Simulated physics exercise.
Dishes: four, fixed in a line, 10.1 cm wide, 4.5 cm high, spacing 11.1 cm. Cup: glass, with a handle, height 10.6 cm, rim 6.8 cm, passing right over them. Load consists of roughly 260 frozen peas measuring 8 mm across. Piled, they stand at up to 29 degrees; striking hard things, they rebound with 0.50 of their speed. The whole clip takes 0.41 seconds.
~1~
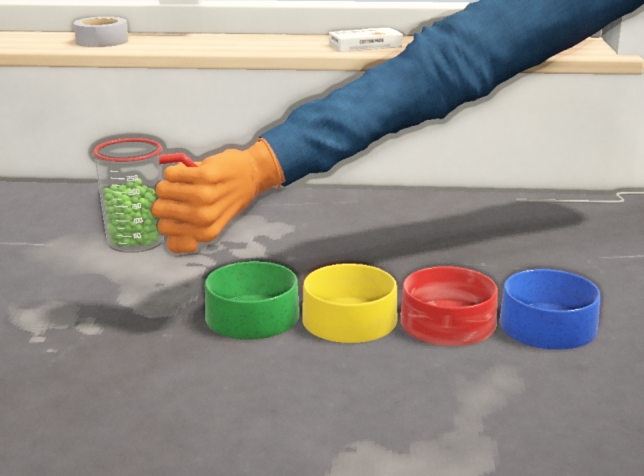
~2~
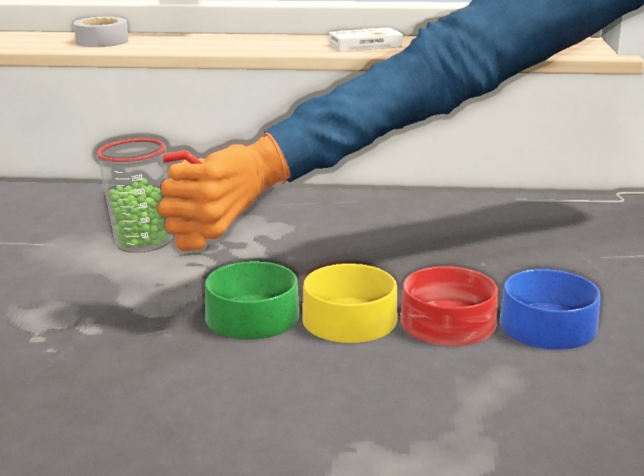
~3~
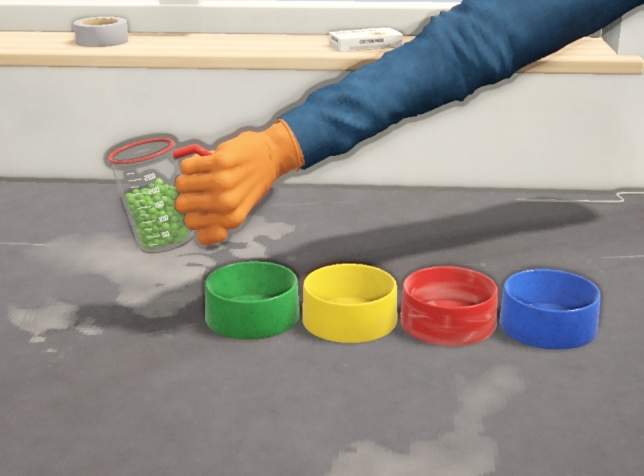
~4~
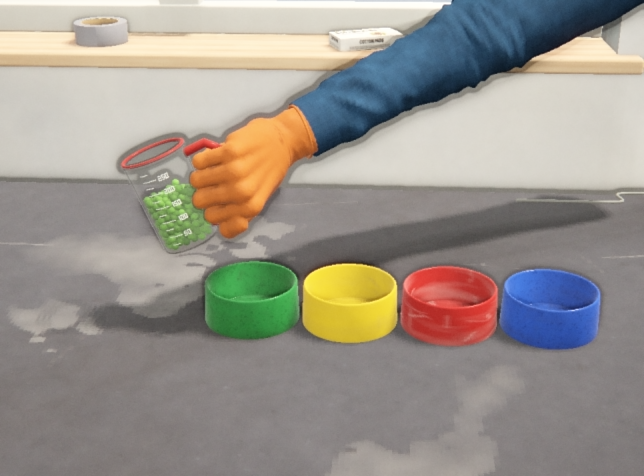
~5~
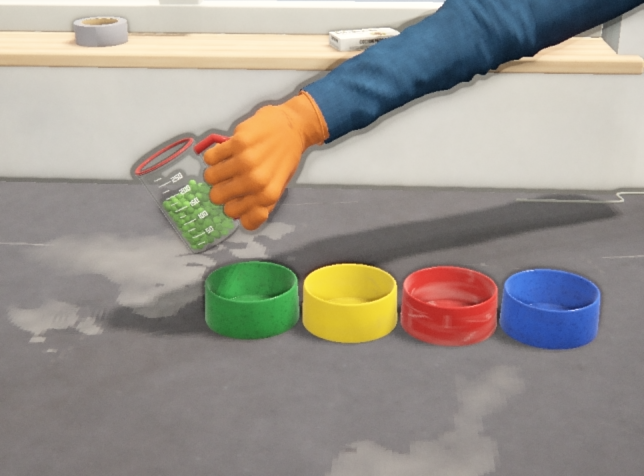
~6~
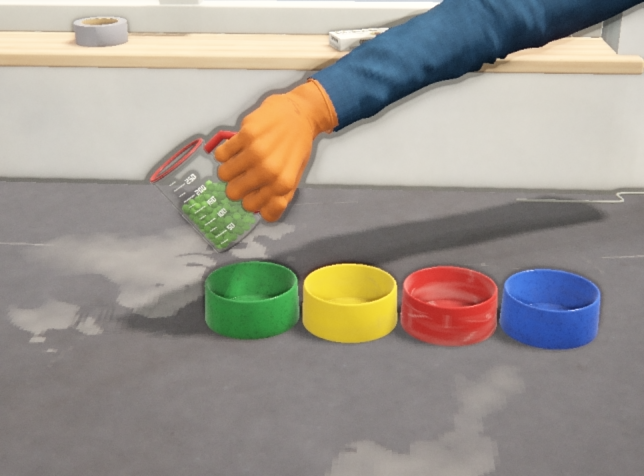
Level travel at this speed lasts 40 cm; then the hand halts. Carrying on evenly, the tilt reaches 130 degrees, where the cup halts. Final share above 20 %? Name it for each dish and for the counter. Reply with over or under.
Red under, blue under, green under, yellow over, counter under.
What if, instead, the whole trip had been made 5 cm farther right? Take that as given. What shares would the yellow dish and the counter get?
Then the yellow dish would get 50 and the counter 10.
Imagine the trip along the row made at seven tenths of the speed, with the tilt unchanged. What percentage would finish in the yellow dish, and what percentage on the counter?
The shares would then be yellow 0 and counter 10.
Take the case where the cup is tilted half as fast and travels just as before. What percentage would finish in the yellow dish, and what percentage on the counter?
In that case I'd put yellow at 0 and the counter at 0.
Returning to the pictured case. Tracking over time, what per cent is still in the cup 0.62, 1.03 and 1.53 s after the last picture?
Roughly 100, then 0, then 0.
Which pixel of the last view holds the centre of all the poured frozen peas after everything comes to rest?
(353, 306) or so.
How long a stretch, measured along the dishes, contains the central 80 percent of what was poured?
Roughly 6 cm of the row.
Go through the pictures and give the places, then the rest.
Cup at (132, 196), tilt 0 degrees, lip at (96, 149), moved 0.0 cm; middle of the pieces at (136, 214); green dish at (251, 281); yellow dish at (350, 284); red dish at (450, 287); blue dish at (552, 290), in the first picture.
Cup at (138, 196), tilt 3 degrees, lip at (100, 151), moved 0.7 cm; middle of the pieces at (143, 214), in the second picture.
Cup at (154, 197), tilt 11 degrees, lip at (111, 156), moved 2.5 cm; middle of the pieces at (162, 214), in the third picture.
Cup at (172, 197), tilt 20 degrees, lip at (124, 163), moved 4.5 cm; middle of the pieces at (182, 213), in the fourth picture.
Cup at (190, 198), tilt 29 degrees, lip at (138, 170), moved 6.4 cm; middle of the pieces at (203, 212), in the fifth picture.
Cup at (208, 198), tilt 37 degrees, lip at (153, 178), moved 8.4 cm; middle of the pieces at (223, 211); green dish at (251, 281); yellow dish at (350, 284); red dish at (450, 287); blue dish at (552, 290), in the sixth picture.
Then, 0.62 s after the last picture, tilt 104 degrees; cup holds 100 %.
Then, 1.03 s after the last picture, tilt 130 degrees; cup holds 0 %, yellow 90 %.
Then, 1.53 s after the last picture, tilt 130 degrees; cup holds 0 %, yellow 95 %.
In the end, red 0 %, blue 0 %, green 0 %, yellow 95 %, counter 5 %.
